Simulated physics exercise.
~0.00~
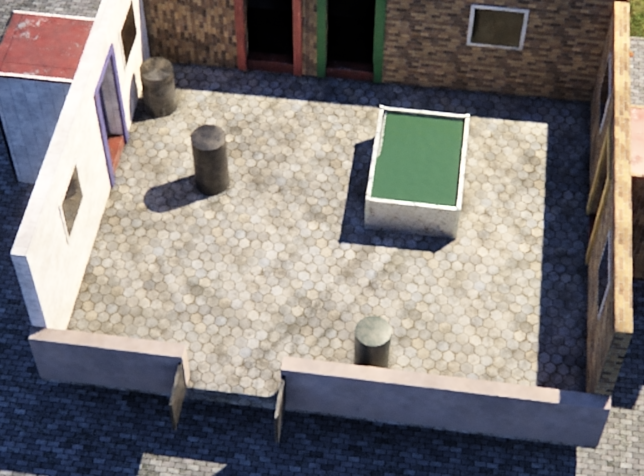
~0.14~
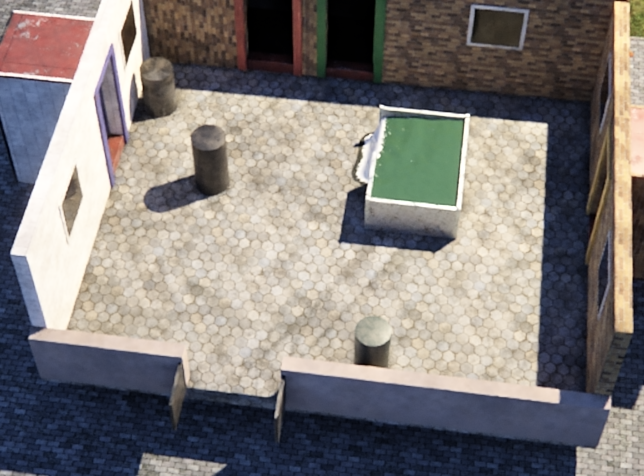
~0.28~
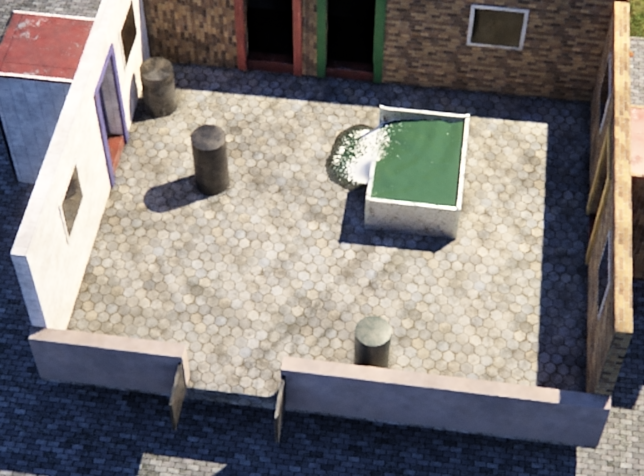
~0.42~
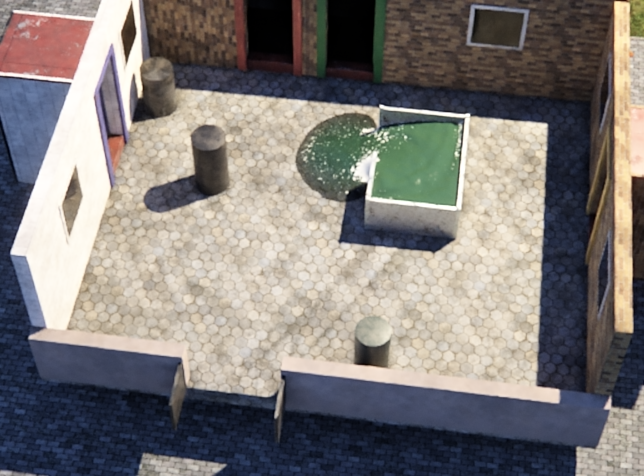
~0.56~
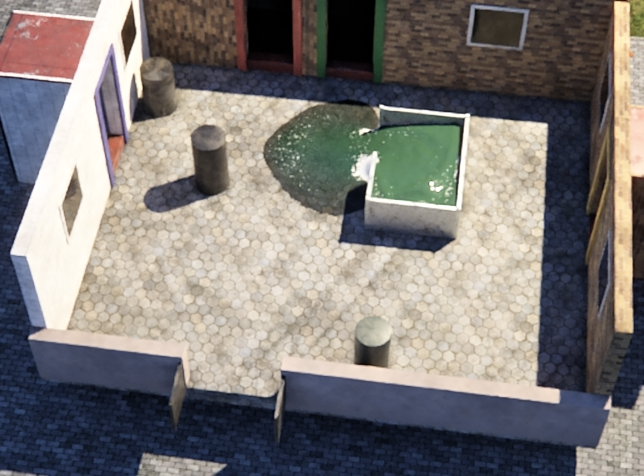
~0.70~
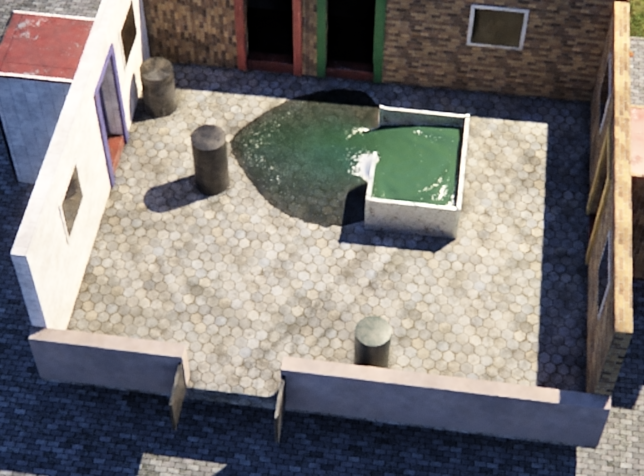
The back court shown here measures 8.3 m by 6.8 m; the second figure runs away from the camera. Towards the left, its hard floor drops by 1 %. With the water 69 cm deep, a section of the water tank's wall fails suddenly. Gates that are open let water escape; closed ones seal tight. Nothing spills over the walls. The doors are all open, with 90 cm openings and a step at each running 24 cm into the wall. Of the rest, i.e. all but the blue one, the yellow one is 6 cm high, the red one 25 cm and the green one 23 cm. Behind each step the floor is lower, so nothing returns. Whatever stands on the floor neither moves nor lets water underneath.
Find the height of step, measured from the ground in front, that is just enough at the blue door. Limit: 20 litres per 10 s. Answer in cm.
Roughly 16 cm is just enough.
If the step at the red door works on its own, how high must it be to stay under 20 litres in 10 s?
At the red door you'd want roughly 12.0 cm.
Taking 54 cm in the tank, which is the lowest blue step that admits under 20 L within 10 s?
Roughly 11.5 cm high.
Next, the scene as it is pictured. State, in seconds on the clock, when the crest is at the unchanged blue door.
Crest at t of about 2.2 s.
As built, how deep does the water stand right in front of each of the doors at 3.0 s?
Depths in cm: Yellow 0, blue 17, red 12, green 5.
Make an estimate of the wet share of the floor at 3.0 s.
Around 35 per cent of the floor.
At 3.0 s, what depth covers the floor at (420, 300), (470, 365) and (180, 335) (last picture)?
That's 0, 0 and 0 cm, in the order given.
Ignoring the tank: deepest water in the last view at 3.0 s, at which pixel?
Around pixel (140, 99).
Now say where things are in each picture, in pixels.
In the first frame, still water, 69 cm deep, in the water tank at (419, 160); the blue door at (112, 123) is dry.
In the second frame, water pours out at (379, 149) and has run 0.4 m, to (356, 172); about 10 cm deep outside, 69 cm at the back.
In the third frame, water pours out at (379, 151) and has run 0.8 m, to (332, 173); about 11 cm deep outside, 69 cm at the back.
In the fourth frame, the gap is at (379, 152), the front 1.4 m out at (300, 159); the back of the water tank holds 65 cm.
In the fifth frame, the front is at (268, 151), 2.0 m from the gap at (379, 152); 3.5 m2 of floor is wet, 58 cm left at the back.
In the sixth frame, water pours out at (379, 152) and has run 2.6 m, to (237, 143); about 5 cm deep outside, 59 cm at the back; the blue door at (112, 123), 4.6 m from the gap, is still 2.1 m from the nearest water.
After 1.4 s water covers 25 % of the floor, deepest (34 cm) near (366, 151); it has not reached the blue door.
After 3.0 s water covers 35 % of the floor, deepest (42 cm) near (140, 99); 17 cm at the blue door, 2 litres in over its 23 cm step.
After 10.0 s water covers 65 % of the floor, deepest (13 cm) near (58, 359); 6 cm at the blue door, 2 litres in over its 23 cm step.
At the blue door as built, the water arrived by 1.5 s and peaked near 21 cm at 2.2 s.
Run again over the same 10 s with other heights there, 33 litres in over 14 cm, 8 litres over 19.5 cm. The limit of 20 litres is kept from about 16 cm up.
